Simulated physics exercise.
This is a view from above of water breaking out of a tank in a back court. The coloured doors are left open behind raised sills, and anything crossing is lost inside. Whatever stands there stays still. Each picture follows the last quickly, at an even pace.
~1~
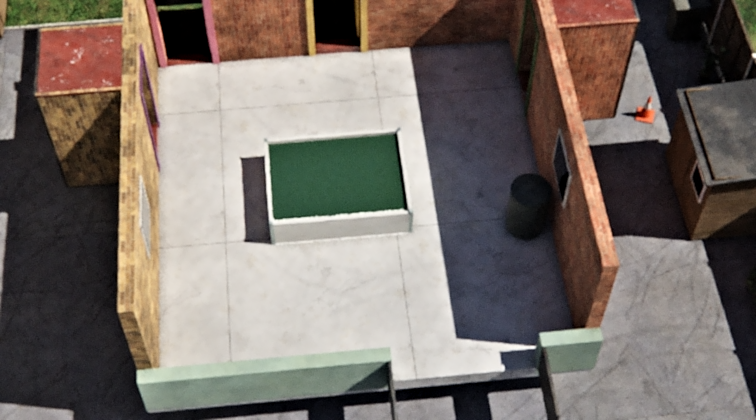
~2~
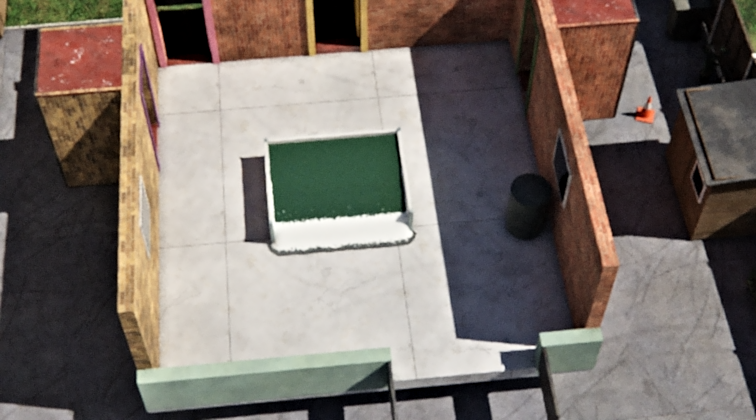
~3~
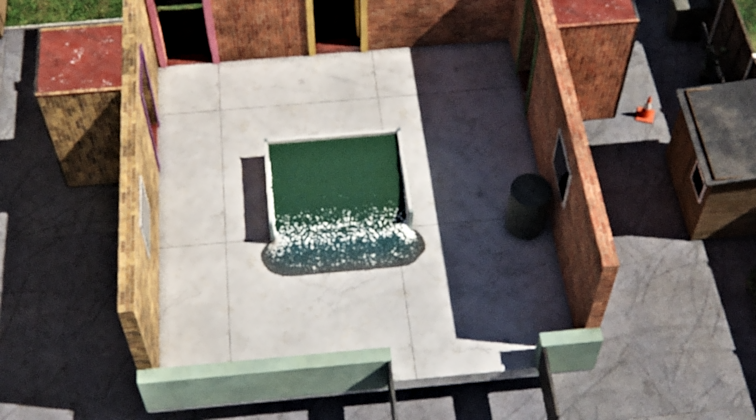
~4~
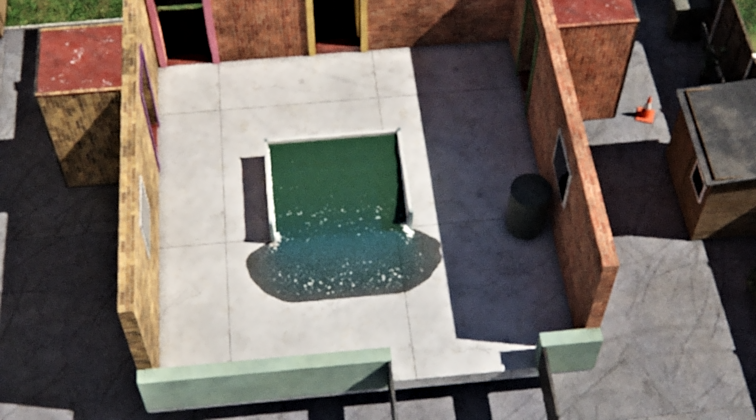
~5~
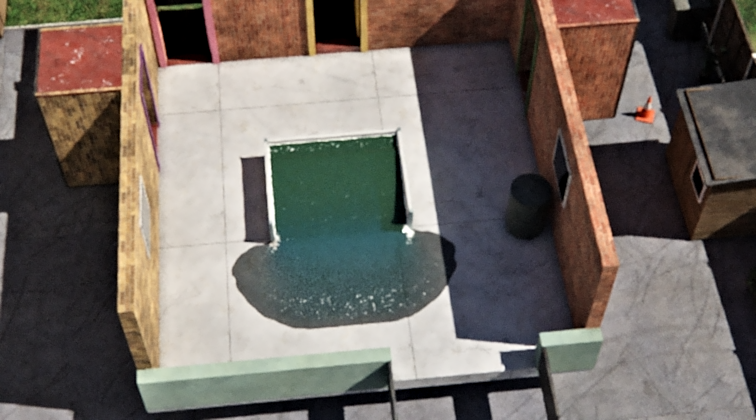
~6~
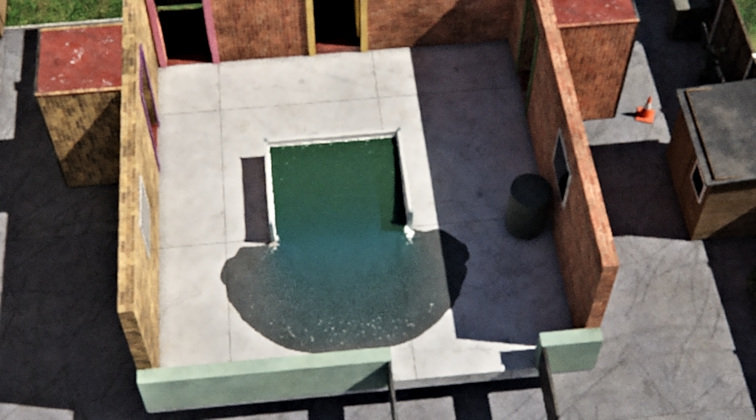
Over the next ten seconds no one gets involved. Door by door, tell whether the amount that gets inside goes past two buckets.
Door by door: The yellow door stays at two buckets or less, the green door stays at two buckets or less, the purple door stays at two buckets or less, the pink door goes past two buckets.
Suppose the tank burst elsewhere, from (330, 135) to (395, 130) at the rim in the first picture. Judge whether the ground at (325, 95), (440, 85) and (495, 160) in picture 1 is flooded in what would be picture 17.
In turn: Inundated, then inundated, then untouched.
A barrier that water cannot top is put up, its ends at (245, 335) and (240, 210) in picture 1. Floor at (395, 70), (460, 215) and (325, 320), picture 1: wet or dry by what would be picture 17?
Taking the points in turn, they are high and dry, high and dry and inundated.
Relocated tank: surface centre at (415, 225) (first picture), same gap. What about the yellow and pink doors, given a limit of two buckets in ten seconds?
At the yellow door door it comes out lower; at the pink door door it comes out lower.
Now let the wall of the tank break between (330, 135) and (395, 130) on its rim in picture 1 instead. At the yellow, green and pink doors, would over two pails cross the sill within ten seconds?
Yellow: Above the limit, green: Below the limit, pink: Above the limit.
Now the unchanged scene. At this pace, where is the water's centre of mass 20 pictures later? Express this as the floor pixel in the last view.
Somewhere around (315, 297) in the last view.
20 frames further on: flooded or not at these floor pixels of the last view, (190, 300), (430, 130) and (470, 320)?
In that order the points end up soaked, high and dry and soaked.
A moment on, water covers 25 % of the floor; the yellow door not reached, the green door not reached, the purple door not reached, the pink door not reached.
Next, water covers 30 % of the floor; the yellow door not reached, the green door not reached, the purple door not reached, the pink door not reached.
Then, water covers 35 % of the floor; the yellow door not reached, the green door not reached, the purple door not reached, the pink door not reached.
Later, water covers 60 % of the floor; the yellow door not reached, the green door not reached, the purple door wet at the sill, nothing in, the pink door wet at the sill, nothing in.
In the end, water covers 75 % of the floor; the yellow door wet at the sill, nothing in, the green door not reached, the purple door wet at the sill, nothing in, the pink door over two buckets in.
